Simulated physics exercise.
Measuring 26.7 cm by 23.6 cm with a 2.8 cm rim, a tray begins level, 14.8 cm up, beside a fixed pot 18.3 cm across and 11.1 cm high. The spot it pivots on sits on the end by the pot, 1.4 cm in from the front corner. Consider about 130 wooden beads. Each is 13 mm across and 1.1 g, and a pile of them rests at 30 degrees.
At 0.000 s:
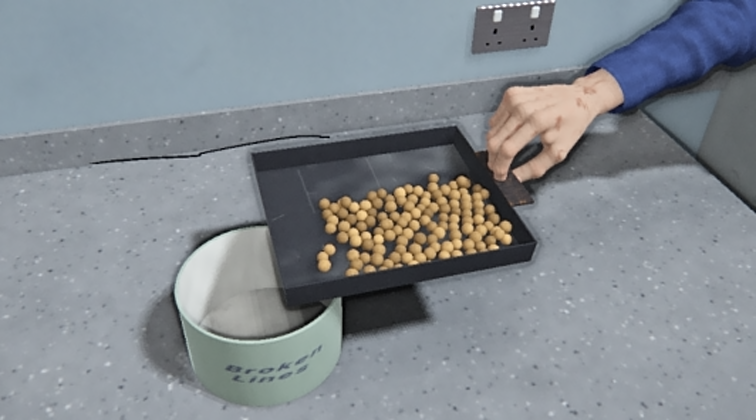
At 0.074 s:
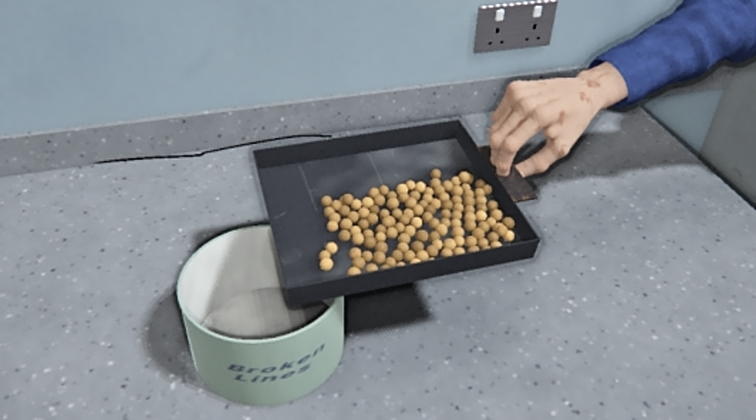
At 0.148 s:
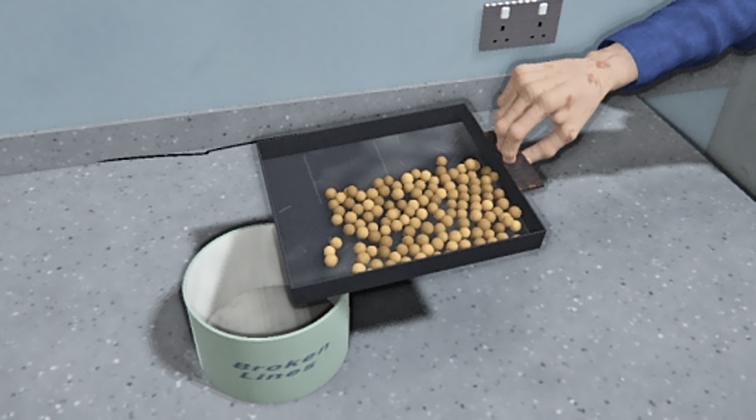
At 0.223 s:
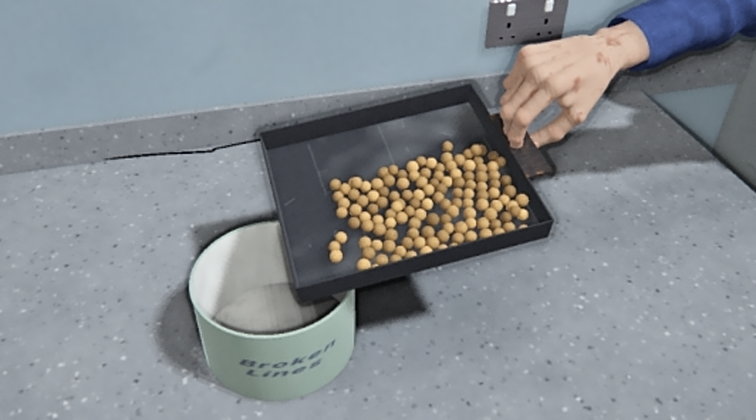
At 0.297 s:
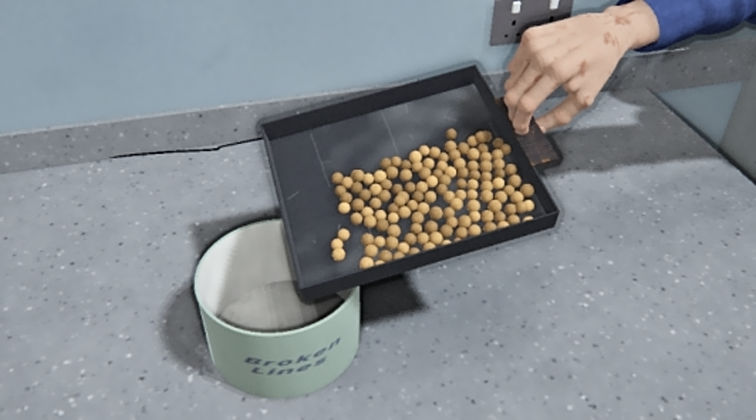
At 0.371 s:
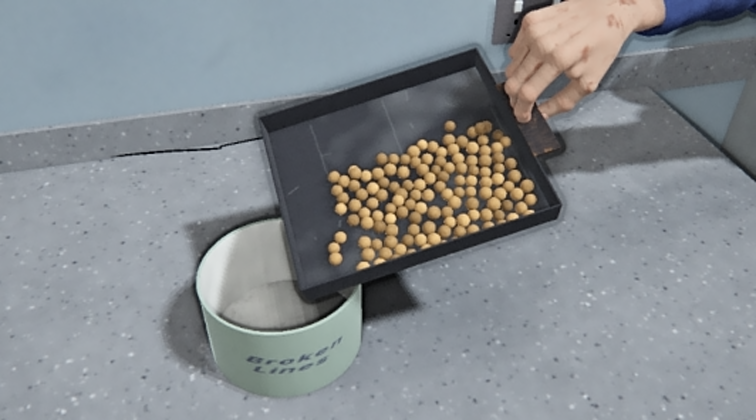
A speckled grey worktop against a pale blue wall with a socket is seen from above at an angle. A black tray of tan wooden beads sits at the centre, its left end over a pale green pot marked "Broken Lines", with a blue-sleeved hand at its right. The hand raises that end, tilting the tray leftward while the beads barely shift within it, and the view drifts slightly.
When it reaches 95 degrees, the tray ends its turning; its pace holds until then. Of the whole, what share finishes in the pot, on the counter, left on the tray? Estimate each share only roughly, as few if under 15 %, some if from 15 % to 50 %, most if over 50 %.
Roughly: Pot few, counter most, tray few.
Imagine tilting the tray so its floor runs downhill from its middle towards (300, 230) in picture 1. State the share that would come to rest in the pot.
85 %.
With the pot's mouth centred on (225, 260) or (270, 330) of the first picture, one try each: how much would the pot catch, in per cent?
About 0 and 70 per cent.
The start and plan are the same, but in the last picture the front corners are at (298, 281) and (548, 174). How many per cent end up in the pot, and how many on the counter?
Pot 80 % / counter 20 %.
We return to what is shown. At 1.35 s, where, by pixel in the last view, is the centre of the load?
Look about (358, 226) in the last view.
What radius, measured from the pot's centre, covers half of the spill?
Roughly 20 cm from the centre.
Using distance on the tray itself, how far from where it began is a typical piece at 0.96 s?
5 cm.
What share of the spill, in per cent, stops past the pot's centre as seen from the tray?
About 70 percent of the spill.
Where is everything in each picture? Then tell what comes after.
The first picture shows tray tilt 0 degrees, front corners at (287, 286) and (534, 241); middle of the pieces at (414, 226); pot at (260, 279).
The second picture shows tray tilt 1 degrees, front corners at (289, 286) and (537, 238); middle of the pieces at (416, 223).
The third picture shows tray tilt 5 degrees, front corners at (293, 286) and (543, 229), lowest corner left front; middle of the pieces at (421, 214).
The fourth picture shows tray tilt 10 degrees, front corners at (298, 286) and (551, 219), lowest corner left front; middle of the pieces at (427, 204).
The fifth picture shows tray tilt 14 degrees, front corners at (302, 286) and (556, 210), lowest corner left front; middle of the pieces at (430, 197).
The sixth picture shows tray tilt 19 degrees, front corners at (303, 287) and (559, 203), lowest corner left front; middle of the pieces at (428, 195); pot at (280, 271). The tray's pace is about 60 degrees a second.
After 0.96 s, tilt 55 degrees; the tray holds 100 %, the pot 0 %.
Then, at 1.35 s, tilt 79 degrees; the tray holds 100 %, the pot 0 %.
Then, at 1.83 s, tilt 95 degrees; the tray holds 35 %, the pot 0 %.
By 3.3 s all is still; pot 0 %, counter 100 %, tray 0 %.
